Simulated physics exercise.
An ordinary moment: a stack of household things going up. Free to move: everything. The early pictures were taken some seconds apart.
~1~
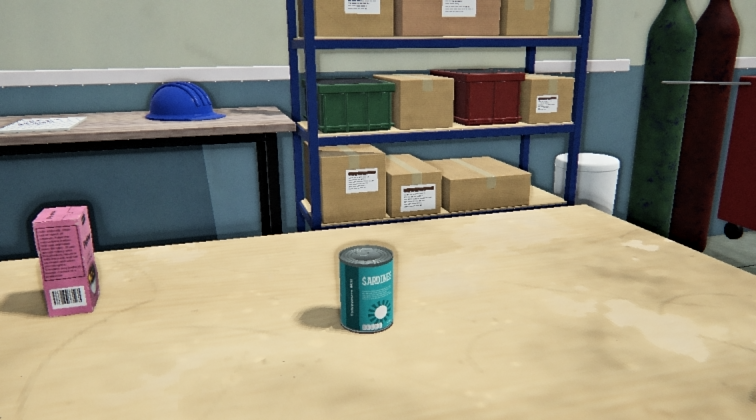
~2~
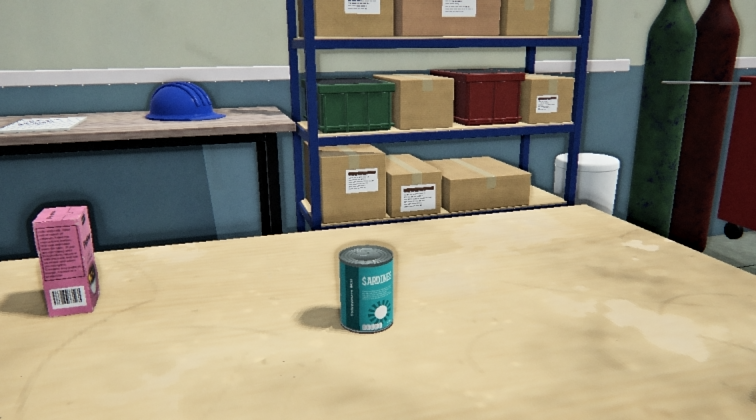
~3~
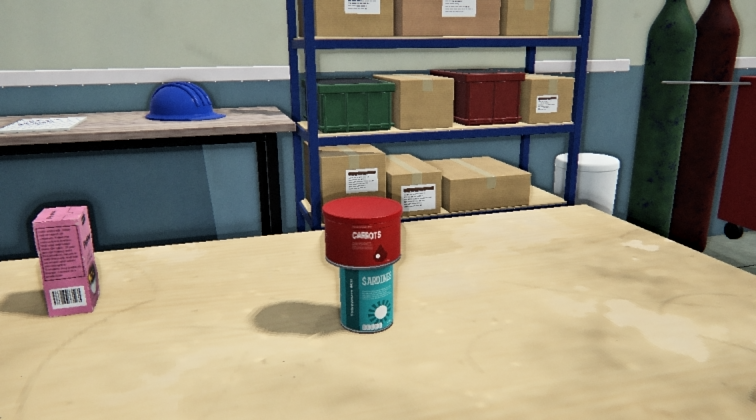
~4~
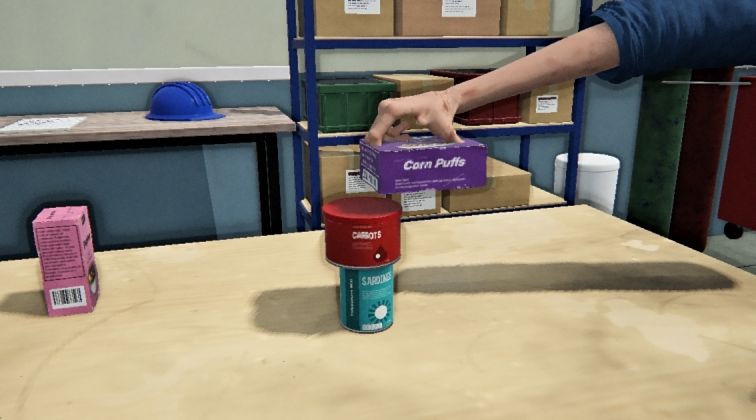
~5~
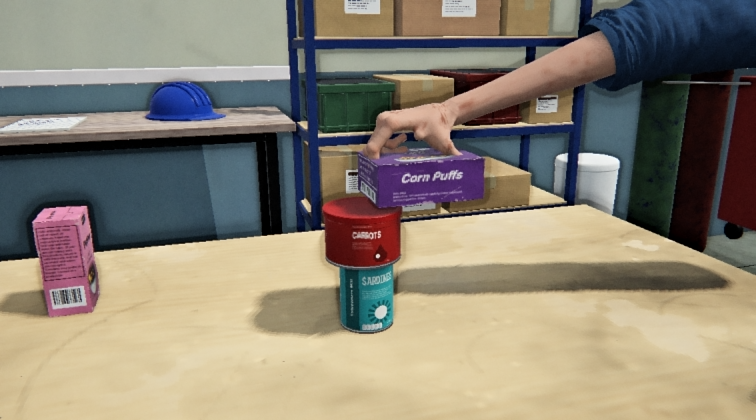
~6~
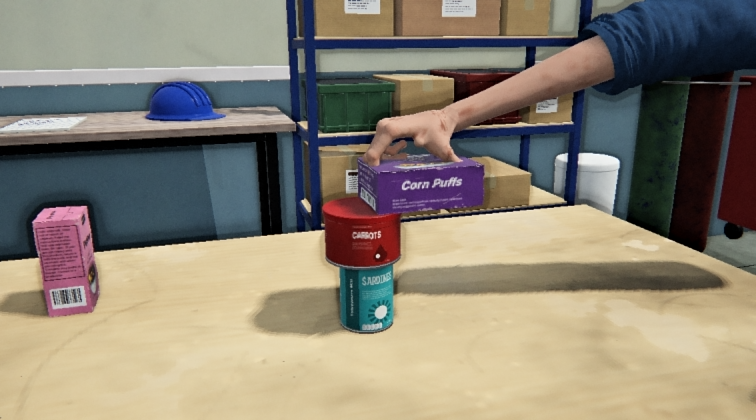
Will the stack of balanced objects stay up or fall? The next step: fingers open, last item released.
The stack does not stay intact.
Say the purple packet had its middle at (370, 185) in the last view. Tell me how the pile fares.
It stays stable.
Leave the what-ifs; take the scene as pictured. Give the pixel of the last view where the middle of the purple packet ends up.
End spot: Near (419, 269).
Then, 0.30 s later than the last frame, purple packet now fallen.
Then, 0.40 s later than the last frame, things are still on the move.
Then, 0.60 s later than the last frame, as before.
Then, 2.00 s later than the last frame, nothing new.
When it is over, fallen, purple packet; the other 3 as before. End places, in pixels of the last picture, purple packet near (418, 269). The pile loses its balance.
